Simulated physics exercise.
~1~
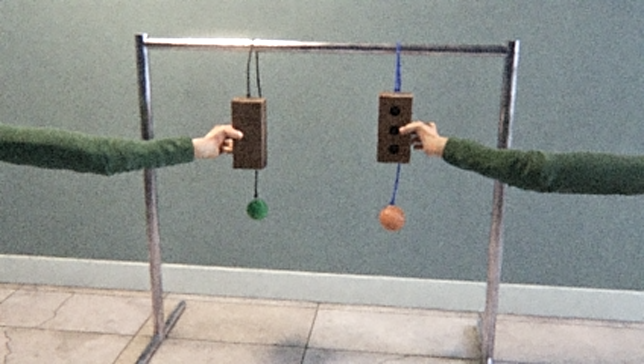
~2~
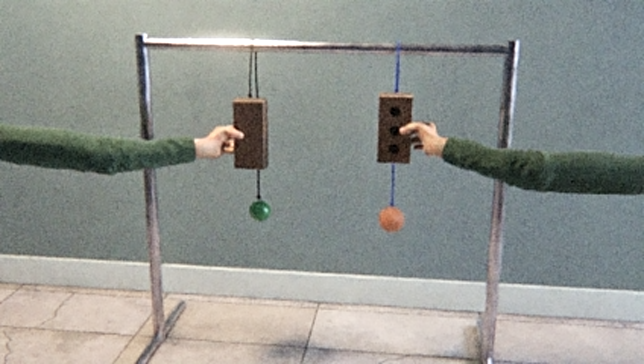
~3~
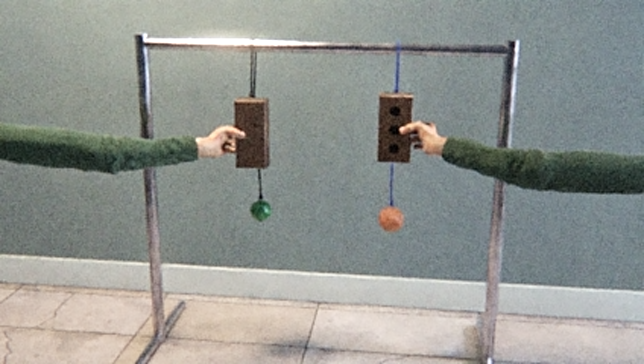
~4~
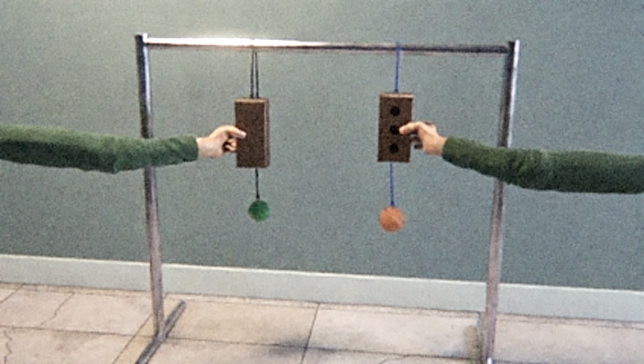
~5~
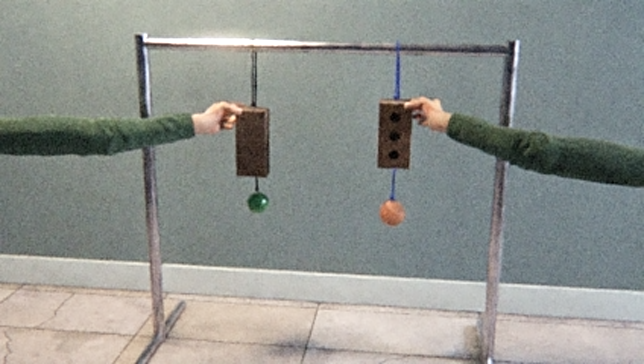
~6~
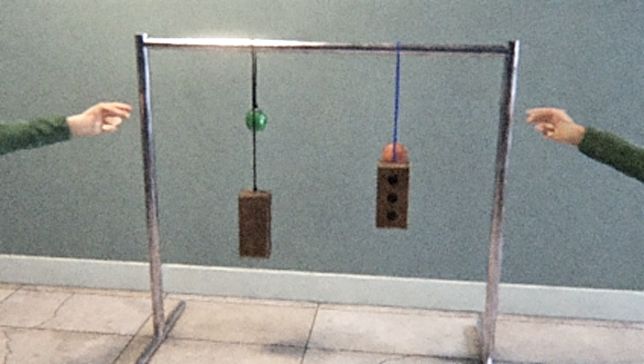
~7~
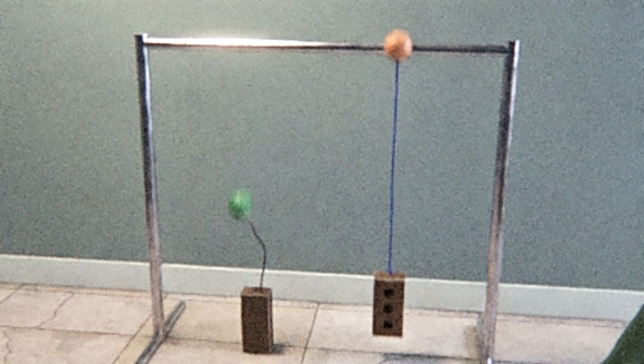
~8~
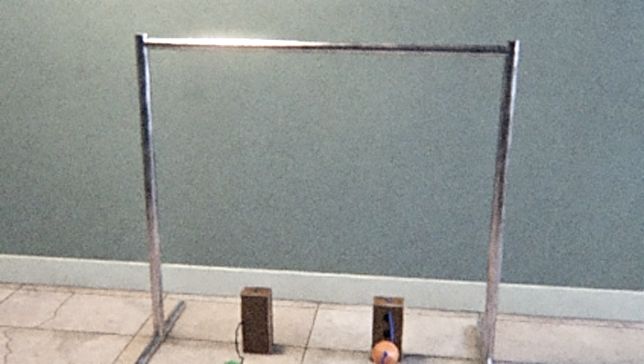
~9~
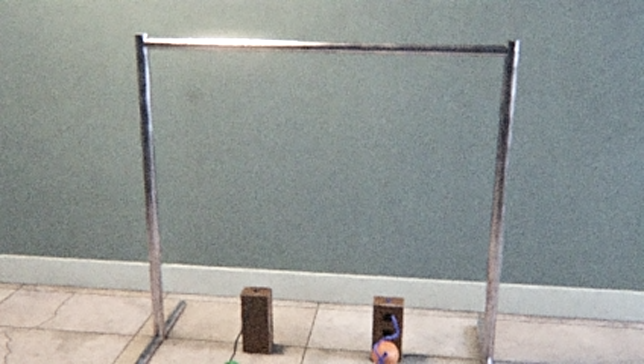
Two hands steadied bricks hanging from a metal rail, with a green ball and an orange ball dangling below, then let go and drew back. The bricks dropped as the balls shot upward, and everything ended up on the floor.
